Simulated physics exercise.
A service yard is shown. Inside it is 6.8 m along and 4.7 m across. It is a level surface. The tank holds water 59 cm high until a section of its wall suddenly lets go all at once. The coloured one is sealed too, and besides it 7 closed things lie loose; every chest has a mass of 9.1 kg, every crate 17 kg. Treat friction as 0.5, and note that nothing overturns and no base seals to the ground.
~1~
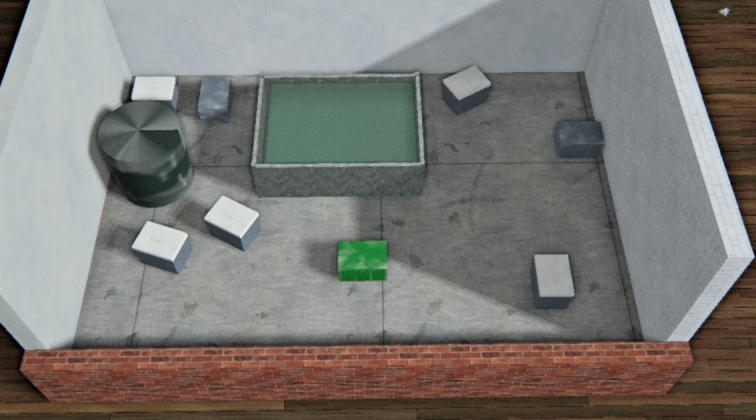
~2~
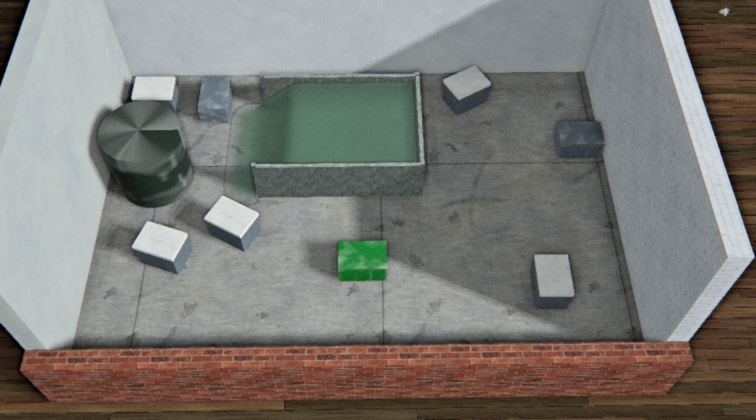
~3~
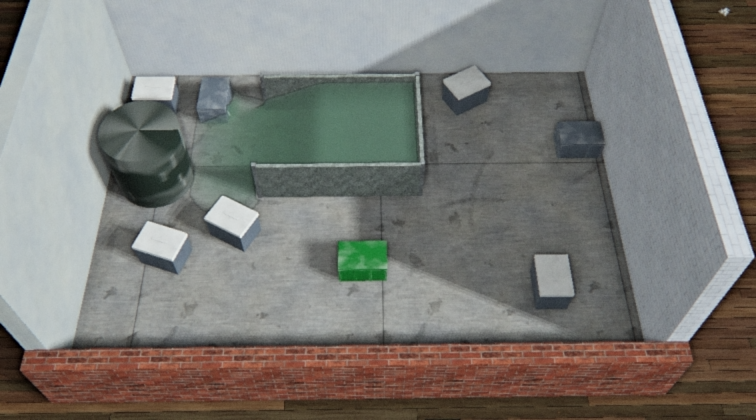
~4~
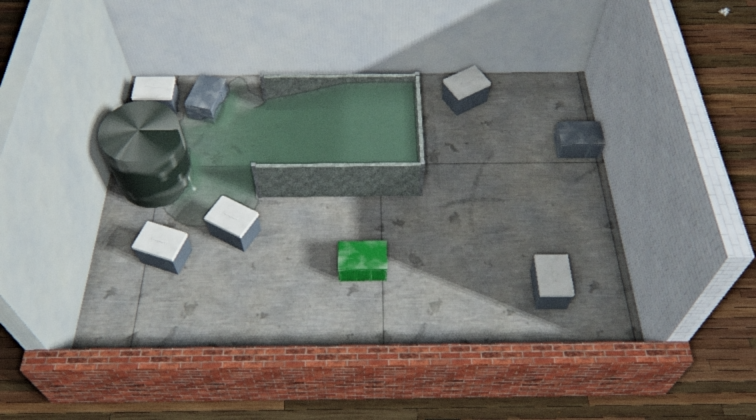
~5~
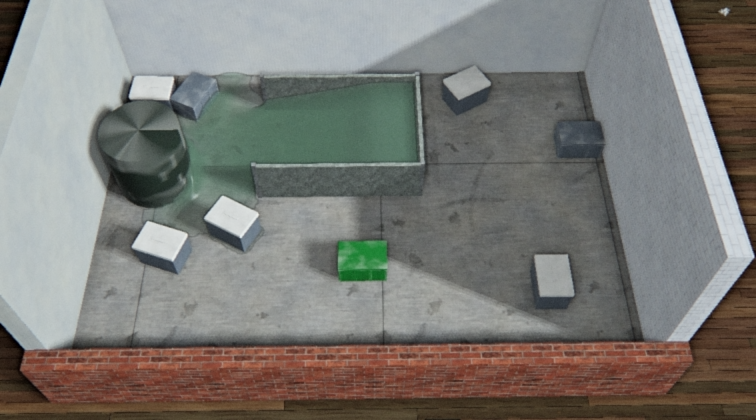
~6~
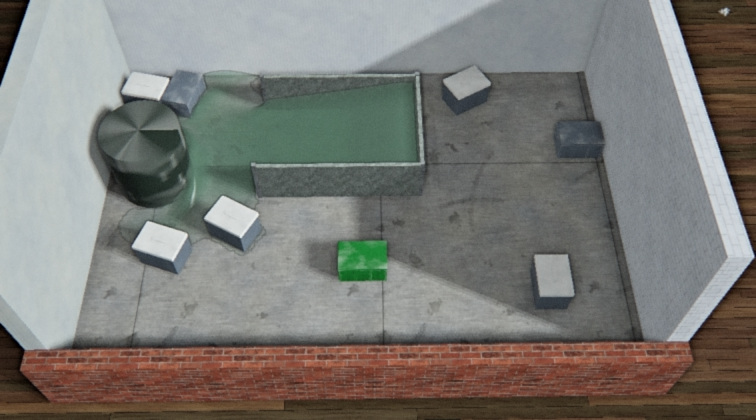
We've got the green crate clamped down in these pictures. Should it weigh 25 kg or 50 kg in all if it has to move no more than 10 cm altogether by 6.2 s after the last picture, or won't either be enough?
I'd say the lighter mass already keeps it put.
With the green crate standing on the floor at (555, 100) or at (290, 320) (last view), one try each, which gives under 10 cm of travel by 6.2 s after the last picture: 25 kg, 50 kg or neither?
Well, just the big one for the first, just the big one for the second.
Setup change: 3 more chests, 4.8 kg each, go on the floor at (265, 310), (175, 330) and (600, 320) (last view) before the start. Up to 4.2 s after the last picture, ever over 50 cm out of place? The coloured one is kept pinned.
In the given order, I'd say greater, greater, smaller.
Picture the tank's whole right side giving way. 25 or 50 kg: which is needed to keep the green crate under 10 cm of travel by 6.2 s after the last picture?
Answer: The small one.
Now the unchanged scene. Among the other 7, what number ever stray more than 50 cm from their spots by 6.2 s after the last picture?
The total is 7.
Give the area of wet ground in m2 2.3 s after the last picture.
Flooded: Near 15 m2.
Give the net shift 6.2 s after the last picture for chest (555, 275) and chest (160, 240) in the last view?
Displacement: 60 cm, then 450 cm.
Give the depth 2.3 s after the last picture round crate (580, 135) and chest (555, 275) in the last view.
Depths: Near 0 cm, then near 0 cm.
Then, 0.6 s after the last picture the green crate would be 0 cm from its start with 25 kg and 0 cm from its start with 50 kg; 0 cm of water round it then.
Then, 2.3 s after the last picture the green crate would be 0 cm from its start with 25 kg and 0 cm from its start with 50 kg; 0 cm of water round it then.
Then, 4.2 s after the last picture the green crate would be 0 cm from its start with 25 kg and 0 cm from its start with 50 kg; 5 cm of water round it then.
Then, 6.2 s after the last picture the green crate would be 0 cm from its start with 25 kg and 0 cm from its start with 50 kg; 3 cm of water round it then.
